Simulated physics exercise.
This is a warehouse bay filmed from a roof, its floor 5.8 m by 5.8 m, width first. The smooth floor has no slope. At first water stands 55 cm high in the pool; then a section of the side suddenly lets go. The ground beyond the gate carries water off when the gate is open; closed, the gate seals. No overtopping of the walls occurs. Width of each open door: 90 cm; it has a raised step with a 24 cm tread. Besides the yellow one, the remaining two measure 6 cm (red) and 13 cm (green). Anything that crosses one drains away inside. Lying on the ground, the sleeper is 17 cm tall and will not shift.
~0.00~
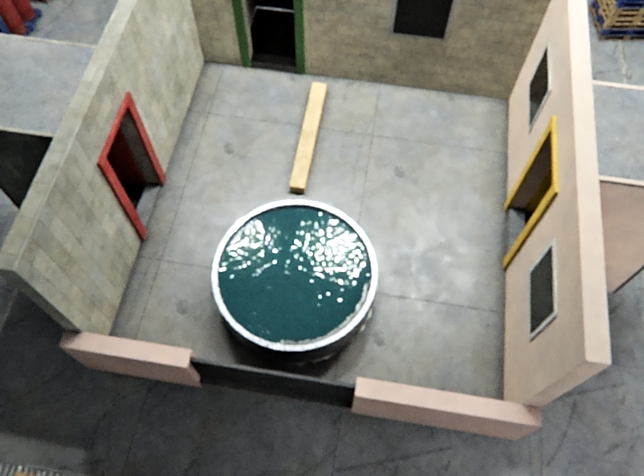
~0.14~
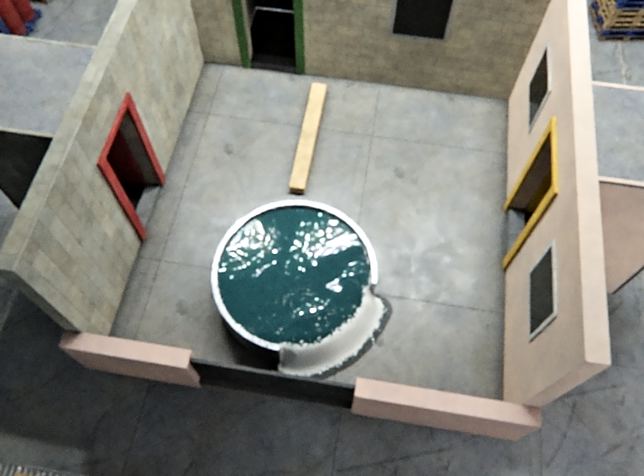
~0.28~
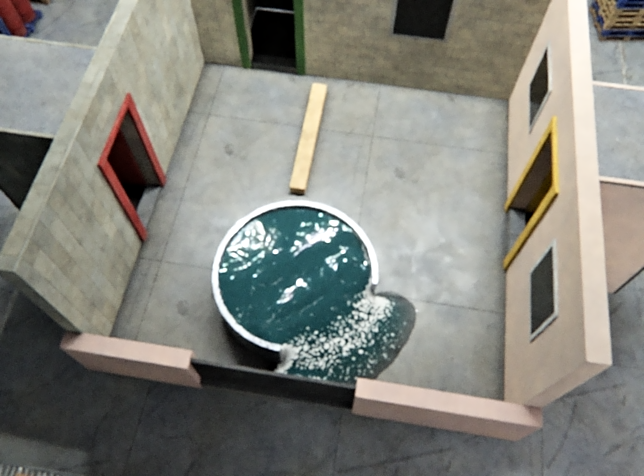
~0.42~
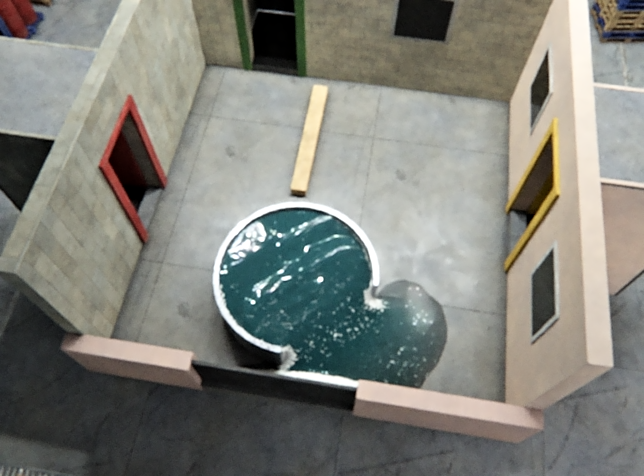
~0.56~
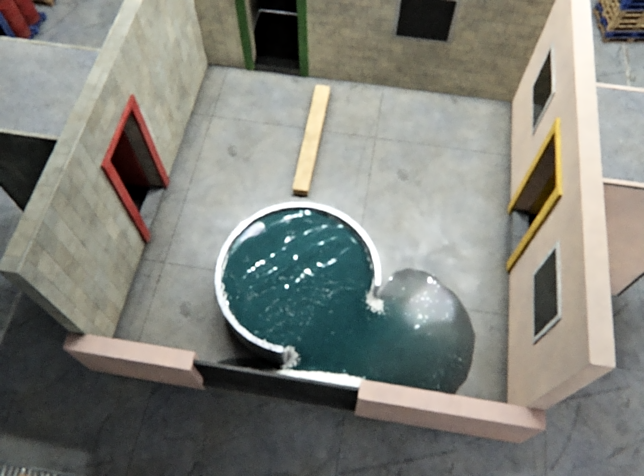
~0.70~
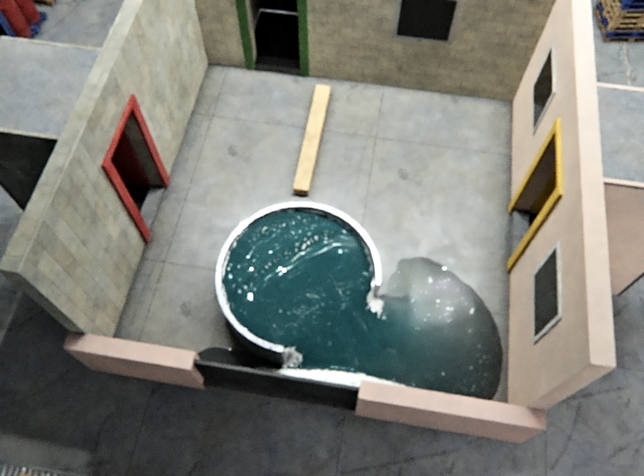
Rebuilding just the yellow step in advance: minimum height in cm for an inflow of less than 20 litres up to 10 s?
Roughly 6 cm.
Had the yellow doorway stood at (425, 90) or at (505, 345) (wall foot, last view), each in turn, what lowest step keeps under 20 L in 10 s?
Roughly 13.0 cm for the first and 30 cm for the second.
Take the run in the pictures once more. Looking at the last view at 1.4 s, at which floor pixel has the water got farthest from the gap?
Near (109, 352).
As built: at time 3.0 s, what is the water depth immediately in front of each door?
Red door 1 cm, yellow door 11 cm, green door 0 cm.
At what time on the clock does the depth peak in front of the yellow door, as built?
2.2 s.
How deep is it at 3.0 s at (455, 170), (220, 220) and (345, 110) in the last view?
The three readings, in order, are 5, 0 and 0 cm.
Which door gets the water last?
Last: Green.
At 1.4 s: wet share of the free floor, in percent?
Approximately 20 %.
After 1.4 s water covers 20 % of the floor, deepest (52 cm) near (493, 416); it has not reached the yellow door.
After 3.0 s water covers 50 % of the floor, deepest (30 cm) near (480, 414); 11 cm at the yellow door, 0 litres in over its 18 cm step.
After 10.0 s water covers 95 % of the floor, deepest (12 cm) near (310, 219); 5 cm at the yellow door, 0 litres in over its 18 cm step.
At the yellow door as built, the water arrived by 1.9 s and peaked near 11 cm at 2.2 s.
With a step of 5.5 cm, 26 litres would have come in within the 10 s; with 6.5 cm, 16 litres. So under 20 litres takes about 6 cm.
